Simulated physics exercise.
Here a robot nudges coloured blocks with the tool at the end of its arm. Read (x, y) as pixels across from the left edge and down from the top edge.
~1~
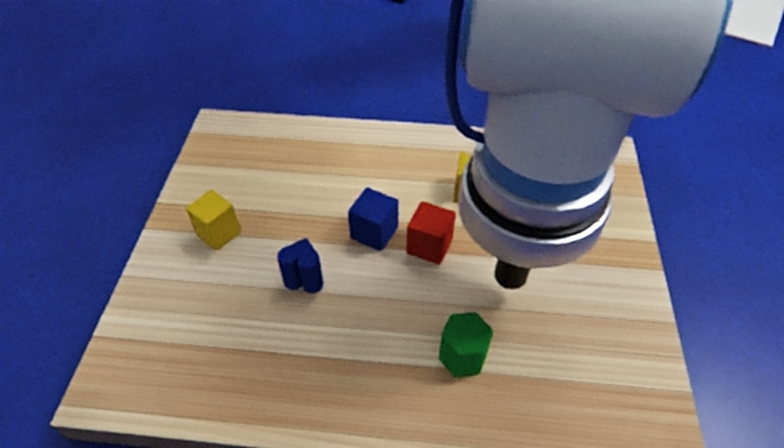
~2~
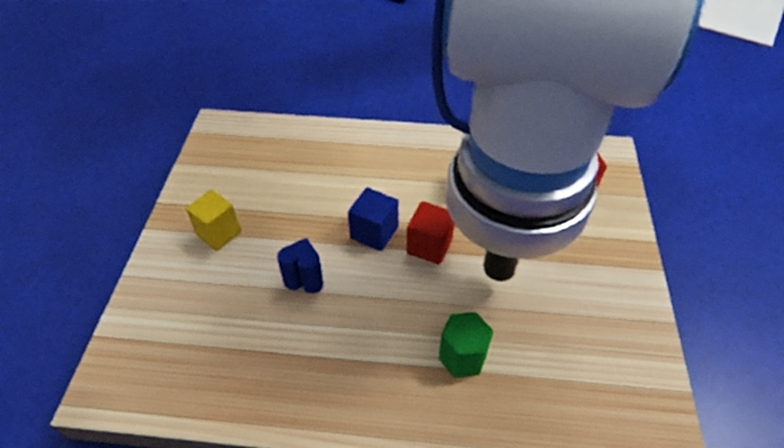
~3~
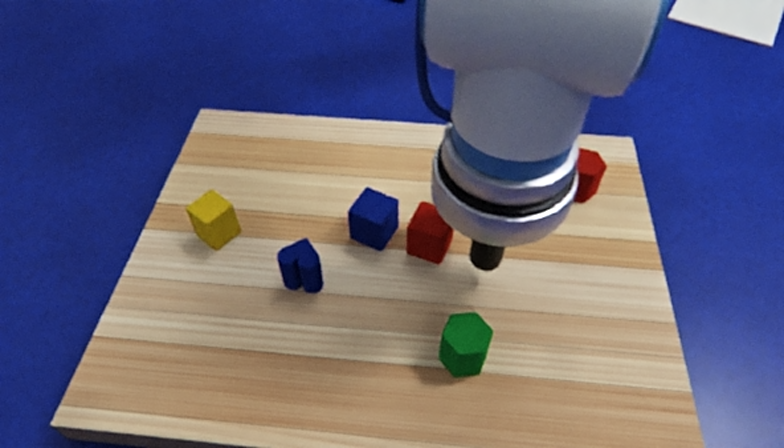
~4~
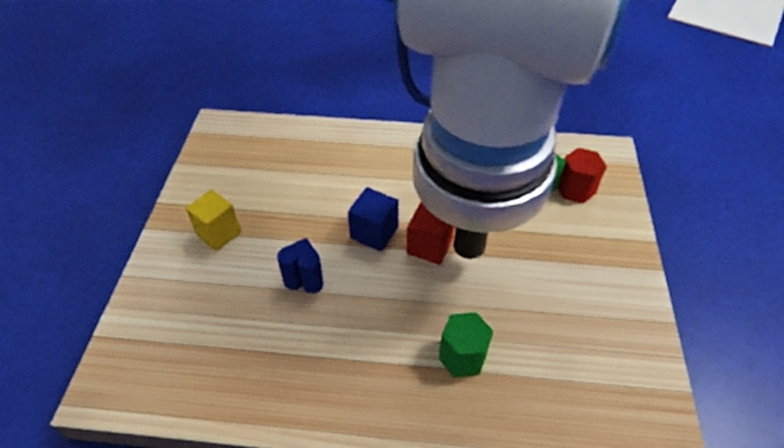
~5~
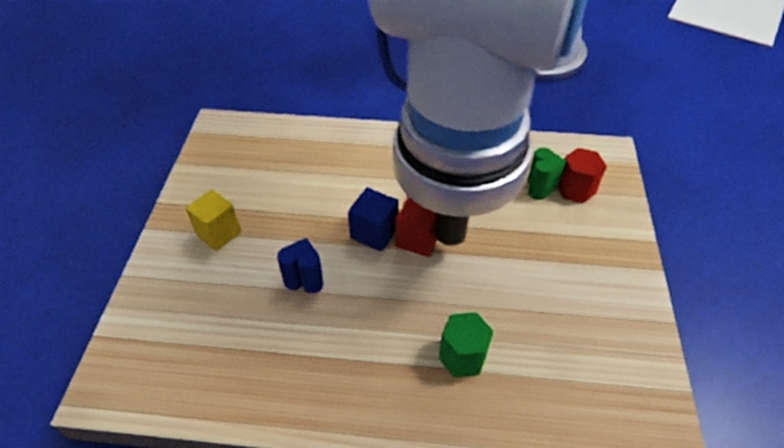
The robot arm moved left and slightly away across the wooden board, uncovering red and green blocks at the right, then its dark tip nudged the red cube a little left toward the blue cube.
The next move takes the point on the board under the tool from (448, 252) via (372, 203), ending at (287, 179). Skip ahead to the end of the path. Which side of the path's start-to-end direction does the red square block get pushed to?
That's a shift to the left.
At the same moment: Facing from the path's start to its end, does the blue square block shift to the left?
Final answer: Yes.
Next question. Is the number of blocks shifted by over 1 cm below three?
My answer is yes.
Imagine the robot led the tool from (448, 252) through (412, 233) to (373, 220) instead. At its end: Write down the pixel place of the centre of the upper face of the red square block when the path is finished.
It is going to be at (340, 182).
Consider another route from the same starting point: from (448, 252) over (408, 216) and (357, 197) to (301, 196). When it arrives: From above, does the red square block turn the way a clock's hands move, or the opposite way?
From the top: Counterclockwise.
What follows on the original path. One third of the way, tool at (398, 199); blue square block at (326, 193), turned 30° anticlockwise; red square block at (364, 182), turned 25° anticlockwise.
Two thirds of the way, tool at (342, 176); blue square block at (278, 195), turned 70° anticlockwise; red square block at (302, 170), turned 65° anticlockwise.
At the end, tool at (283, 161); blue square block at (259, 199), turned 115° anticlockwise; red square block at (251, 170), turned 120° anticlockwise; yellow triangular piece in place.
